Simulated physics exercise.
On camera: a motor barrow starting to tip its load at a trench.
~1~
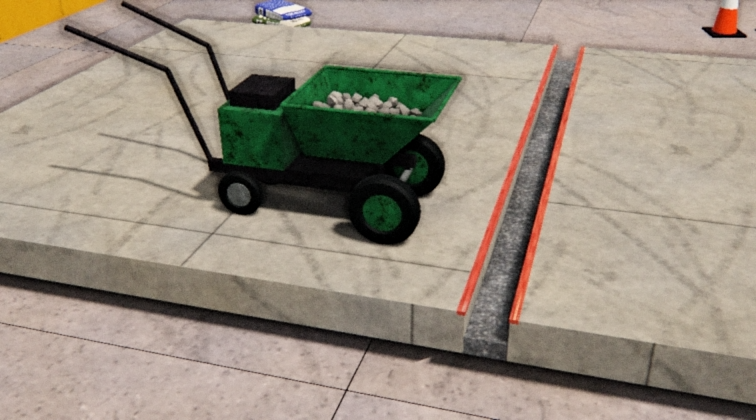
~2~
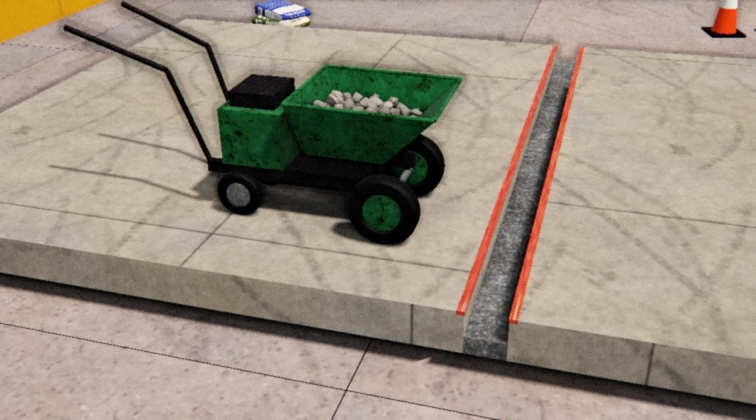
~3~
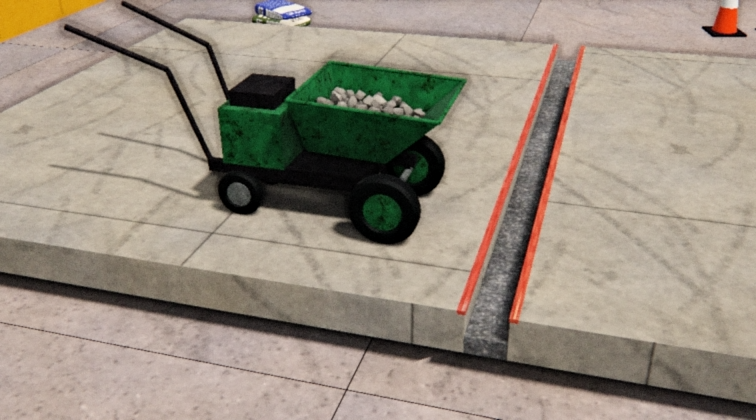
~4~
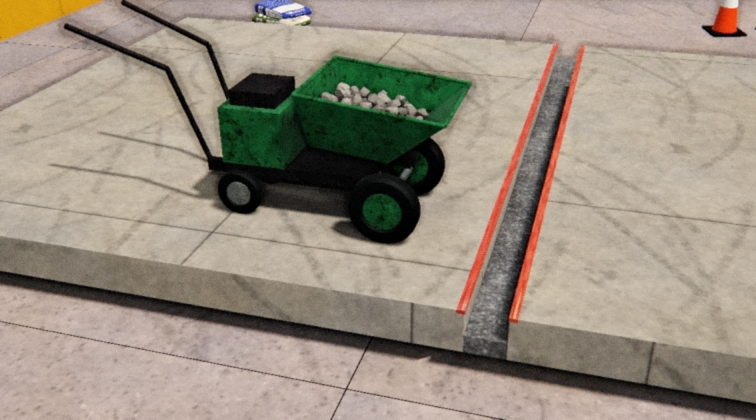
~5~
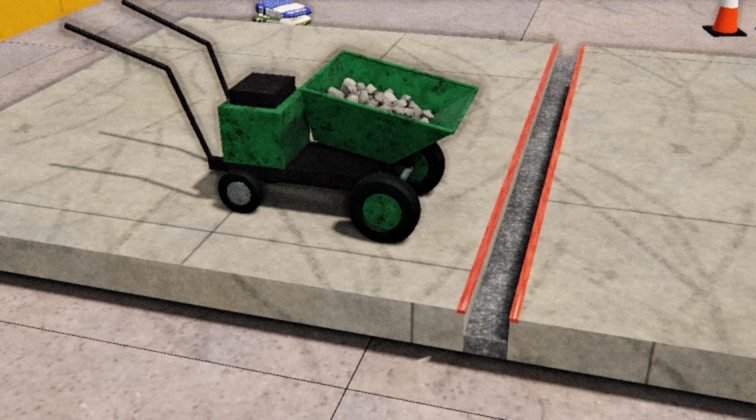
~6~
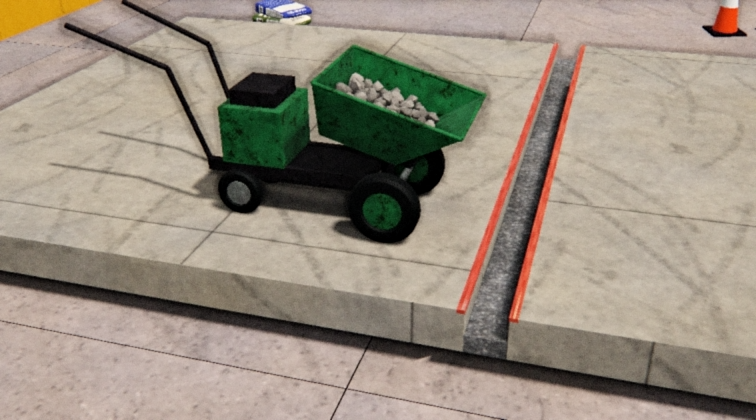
On a concrete slab beside a narrow trench, a green motor barrow standing still, its stone-filled skip gradually tilting forward to the right.
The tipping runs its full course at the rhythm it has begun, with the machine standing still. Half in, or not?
It catches more than half.
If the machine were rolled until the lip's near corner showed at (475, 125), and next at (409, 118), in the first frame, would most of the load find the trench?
One: Under half. Two: More than half.
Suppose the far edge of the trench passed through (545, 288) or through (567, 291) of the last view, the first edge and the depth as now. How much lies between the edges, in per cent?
In turn 100 and 100 in a hundred.
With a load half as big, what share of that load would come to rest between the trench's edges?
Roughly 90 in a hundred.
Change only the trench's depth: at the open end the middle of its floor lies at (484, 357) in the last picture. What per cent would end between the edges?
Close to 70 per cent.
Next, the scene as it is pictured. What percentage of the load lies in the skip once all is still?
It comes to 0 per cent or so.
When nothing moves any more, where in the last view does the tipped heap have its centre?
Close to (522, 239).
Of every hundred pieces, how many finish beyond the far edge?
Near 30 %.
Soon, skip tipped steeply; all in the skip.
A while on, skip tipped steeply; most in the skip; about a quarter in or heaped over the trench; a small part beyond it.
Towards the end, skip tipped right over; a small part in the skip; about two thirds in or heaped over the trench; about a third beyond it.
Finally, skip tipped right over; a stray few in the skip; about two thirds in or heaped over the trench; about a third beyond it.
